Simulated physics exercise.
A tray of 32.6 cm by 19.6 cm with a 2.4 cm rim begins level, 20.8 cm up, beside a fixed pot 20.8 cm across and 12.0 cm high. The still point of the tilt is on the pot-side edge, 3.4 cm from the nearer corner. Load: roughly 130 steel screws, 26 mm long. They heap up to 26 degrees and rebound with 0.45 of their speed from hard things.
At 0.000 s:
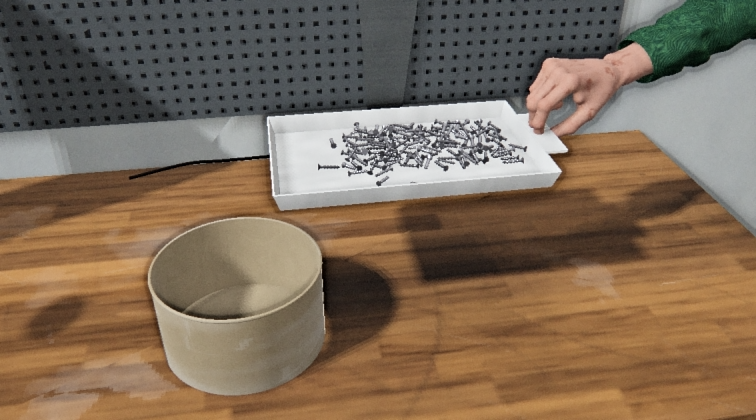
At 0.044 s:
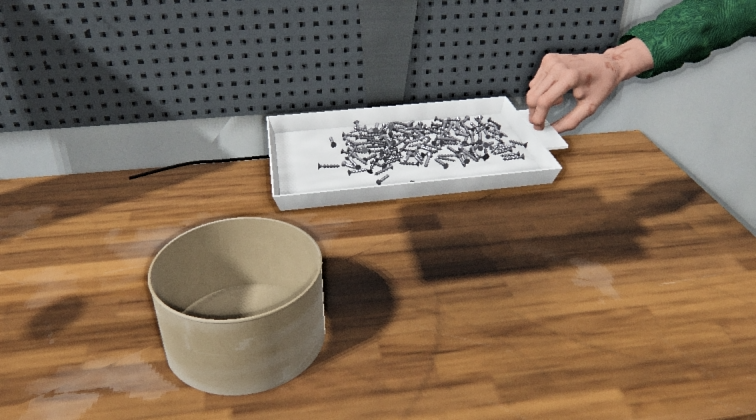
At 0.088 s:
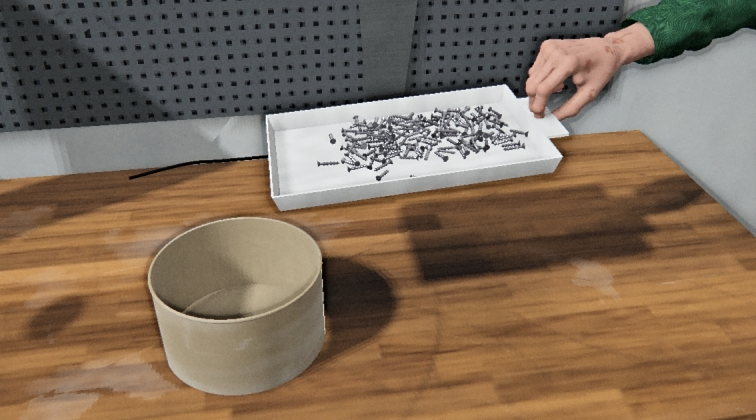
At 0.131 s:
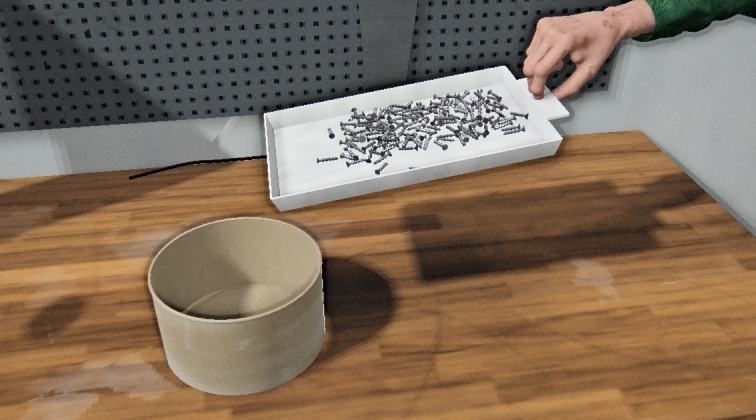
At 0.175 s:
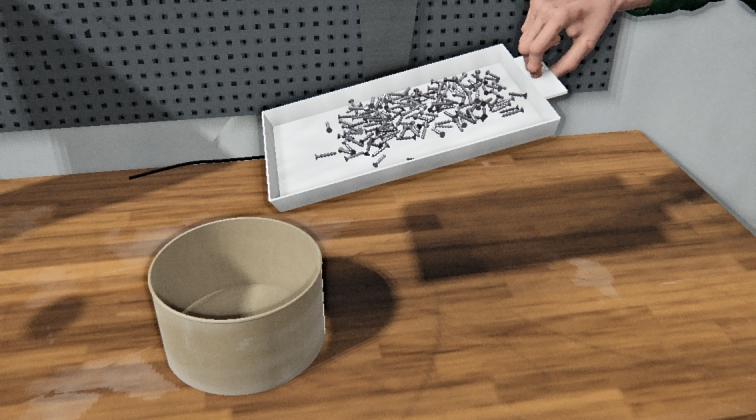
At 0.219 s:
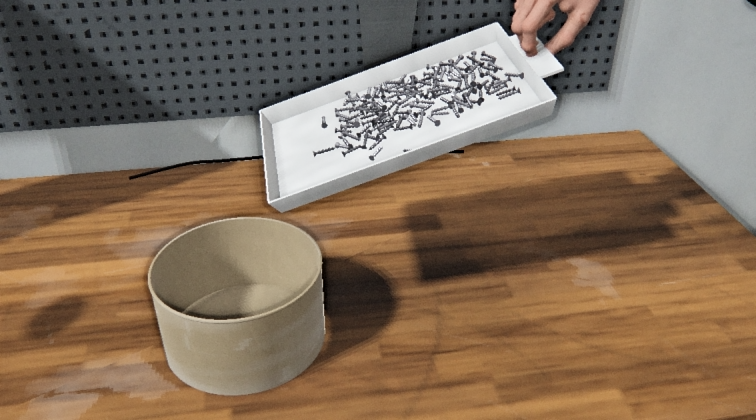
White tray of steel screws tilting as a green-sleeved hand raises its right end, with a beige pot standing on the wooden worktop.
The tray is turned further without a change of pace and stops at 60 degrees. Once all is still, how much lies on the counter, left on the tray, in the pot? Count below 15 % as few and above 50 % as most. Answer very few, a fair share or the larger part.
Counter very few, tray a fair share, pot the larger part.
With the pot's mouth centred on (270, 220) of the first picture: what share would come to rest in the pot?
About 25 per cent.
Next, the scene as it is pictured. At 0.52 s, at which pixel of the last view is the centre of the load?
At about (322, 90).
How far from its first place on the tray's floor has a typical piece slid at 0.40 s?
Some 2 cm.
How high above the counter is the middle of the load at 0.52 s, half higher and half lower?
About 32 cm.
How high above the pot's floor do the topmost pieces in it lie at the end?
Roughly 1.5 cm.
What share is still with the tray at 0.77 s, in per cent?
Some 50 per cent of the load.
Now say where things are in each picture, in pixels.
Tray tilt 0 degrees, front corners at (279, 192) and (554, 169); middle of the pieces at (416, 147); pot at (236, 264), in the first picture.
Tray tilt 1 degrees, front corners at (279, 193) and (554, 166); middle of the pieces at (416, 145), in the second picture.
Tray tilt 4 degrees, front corners at (278, 193) and (554, 155), lowest corner left front; middle of the pieces at (416, 138), in the third picture.
Tray tilt 8 degrees, front corners at (277, 194) and (554, 137), lowest corner left front; middle of the pieces at (415, 127), in the fourth picture.
Tray tilt 14 degrees, front corners at (275, 196) and (552, 117), lowest corner left front; middle of the pieces at (413, 115), in the fifth picture.
Tray tilt 19 degrees, front corners at (274, 197) and (548, 97), lowest corner left front; middle of the pieces at (409, 104); pot at (236, 264). Its pace works out near 120 degrees a second, in the sixth picture.
Then, at 0.40 s, tilt 40 degrees; the tray holds 100 %, the pot 0 %.
Then, at 0.52 s, tilt 55 degrees; the tray holds 100 %, the pot 0 %.
Then, at 0.77 s, tilt 60 degrees; the tray holds 50 %, the pot 10 %.
In the end, at 1.7 s, counter 0 %, tray 25 %, pot 75 %.
